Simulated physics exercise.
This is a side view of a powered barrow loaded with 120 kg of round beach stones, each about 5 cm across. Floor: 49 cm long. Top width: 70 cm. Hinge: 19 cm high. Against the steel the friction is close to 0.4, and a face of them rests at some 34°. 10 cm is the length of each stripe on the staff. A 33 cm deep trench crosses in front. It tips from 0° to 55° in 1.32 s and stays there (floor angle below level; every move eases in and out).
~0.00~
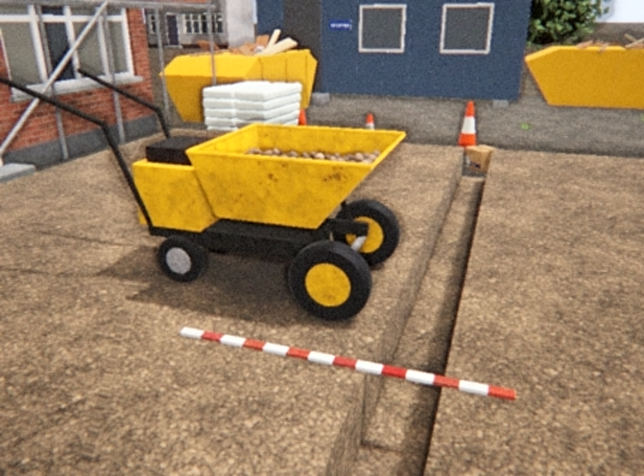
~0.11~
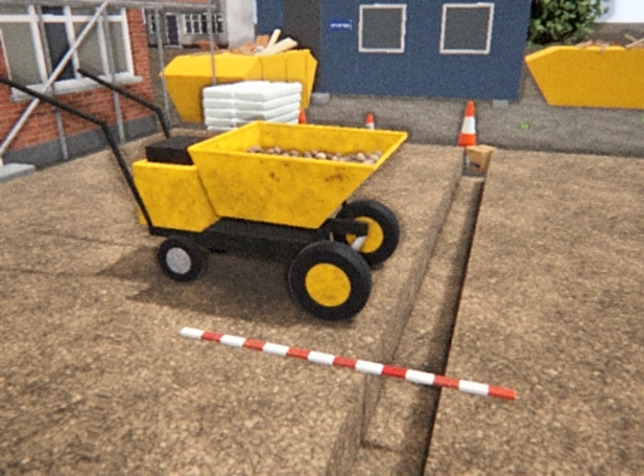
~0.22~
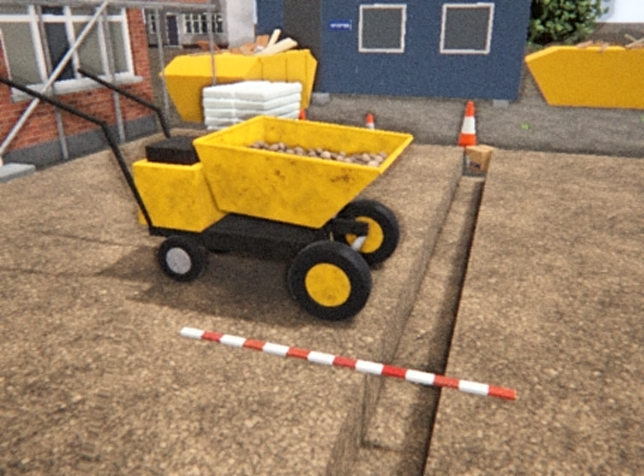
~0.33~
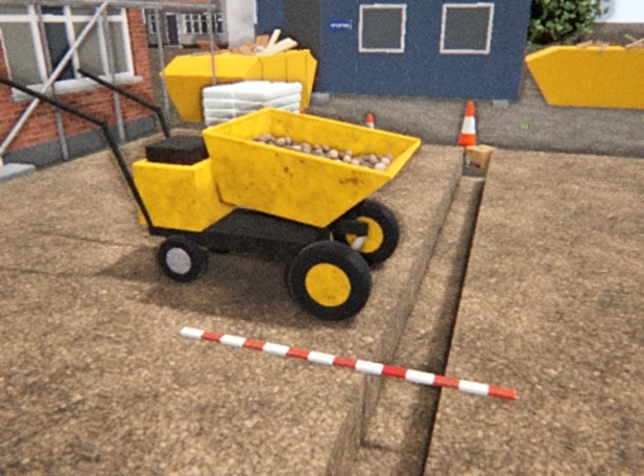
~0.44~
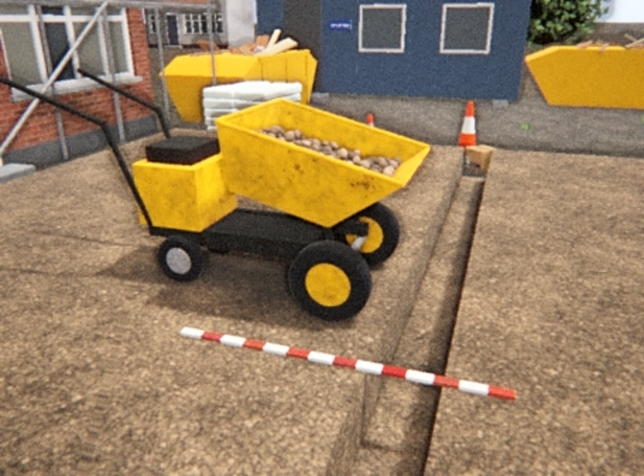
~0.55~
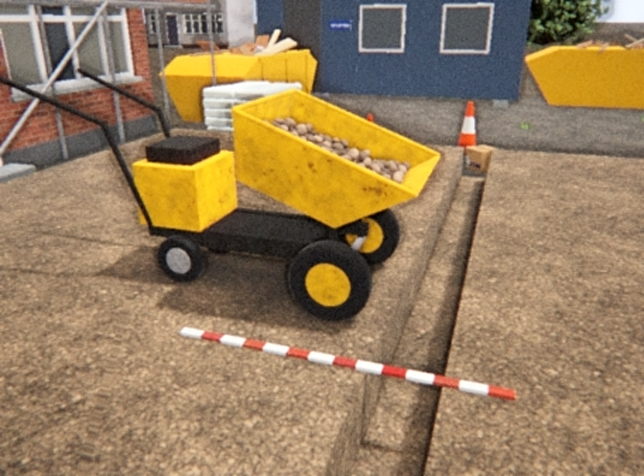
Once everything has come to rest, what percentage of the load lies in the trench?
9 %.
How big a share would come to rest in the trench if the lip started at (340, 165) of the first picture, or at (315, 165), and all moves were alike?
Near 30 and near 50 percent.
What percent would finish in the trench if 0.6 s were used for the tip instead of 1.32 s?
With that timing, about 5 per cent.
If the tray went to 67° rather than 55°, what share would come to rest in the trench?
Then about 5 per cent.
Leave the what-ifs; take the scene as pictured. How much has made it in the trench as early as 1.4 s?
At that moment: Approx. 0 %.
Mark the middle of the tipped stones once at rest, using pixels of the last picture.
I'd point somewhere around (505, 308).
After 1.0 s the floor is at 46°; 100 % in the tray; the foremost stones are at (434, 224).
After 1.4 s the floor is at 55°; 92 % in the tray, 8 % past the trench; the foremost stones are at (503, 292).
After 1.8 s the floor is at 55°; 63 % in the tray, 37 % past the trench; the foremost stones are at (592, 329).
After 3.7 s the floor is at 55°; 28 % in the tray, 9 % in the trench, 63 % past the trench; the foremost stones are past the picture's edge.
